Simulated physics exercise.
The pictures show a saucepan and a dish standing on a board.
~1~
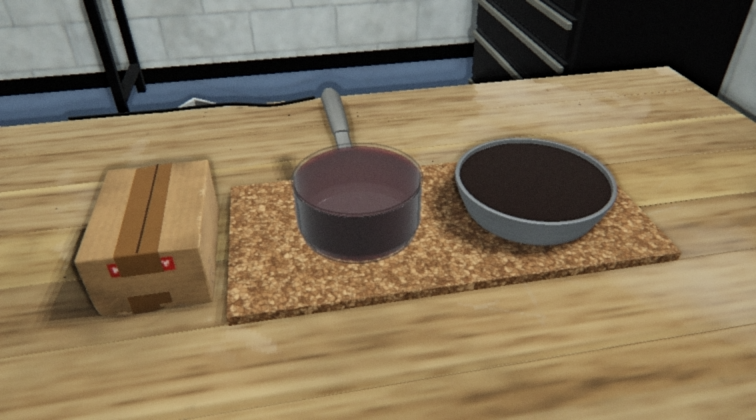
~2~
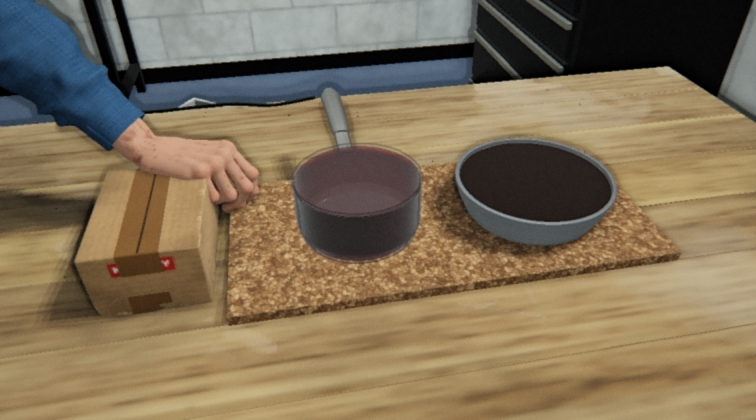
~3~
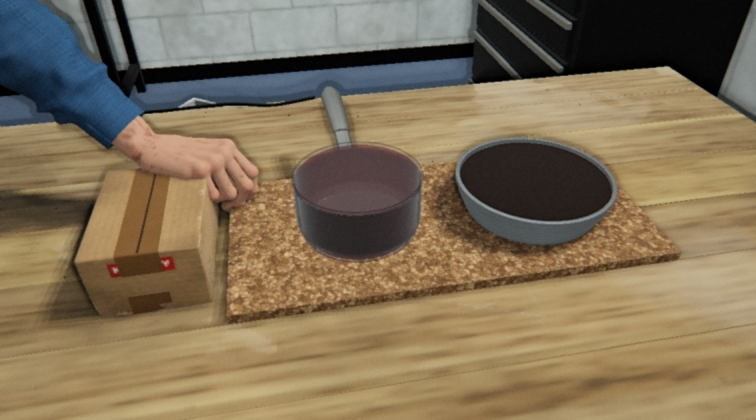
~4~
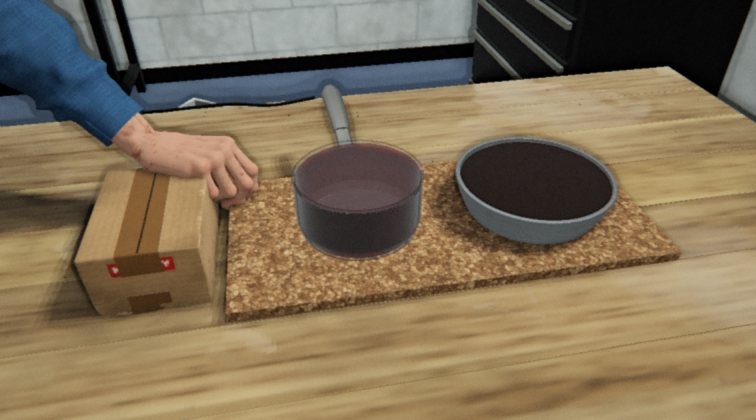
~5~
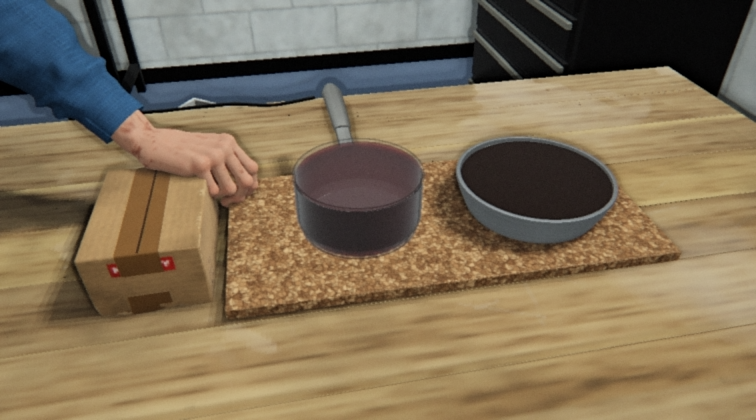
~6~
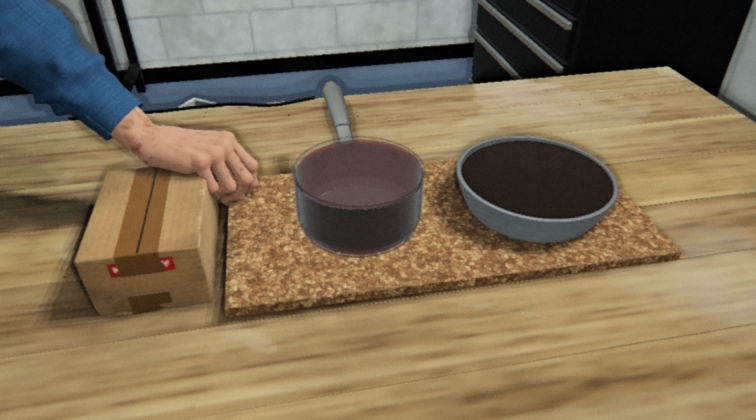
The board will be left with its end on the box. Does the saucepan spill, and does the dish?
On the left the saucepan slops over, on the right the dish slops over.
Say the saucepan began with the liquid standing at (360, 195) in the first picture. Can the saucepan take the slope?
In that case: Is safe.
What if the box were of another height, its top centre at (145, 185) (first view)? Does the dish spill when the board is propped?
My call: Spills.
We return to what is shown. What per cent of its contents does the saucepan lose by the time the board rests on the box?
Some 12 per cent.
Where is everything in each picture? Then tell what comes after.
In the first picture, the board lies flat; saucepan (358, 200) nearly full; dish (532, 188) about three quarters full; box (148, 284).
The second picture shows a hand takes the end of the board; saucepan nearly full, surface at (357, 179); dish about three quarters full, surface at (533, 180).
In the third picture, the end is rising; saucepan (358, 199) nearly full; dish (532, 188) about three quarters full.
In the fourth picture, the end has come up a little; saucepan nearly full, surface at (358, 176); dish about three quarters full, surface at (534, 180); box (148, 284).
The fifth picture shows slope near 1°; saucepan (359, 195) nearly full; dish (533, 187) about three quarters full.
The sixth picture shows the board slopes by about 1°; saucepan nearly full, surface at (359, 173); dish about three quarters full, surface at (535, 178); box (148, 284).
Shortly, the board slopes by about 6°; saucepan, it has lost some; dish, it has lost some.
Then, the board slopes by about 11°; saucepan, it has lost some; dish, it has lost some.
At the finish, the board slopes by about 10°, resting on the box; saucepan, it has lost some; dish, it has lost some.
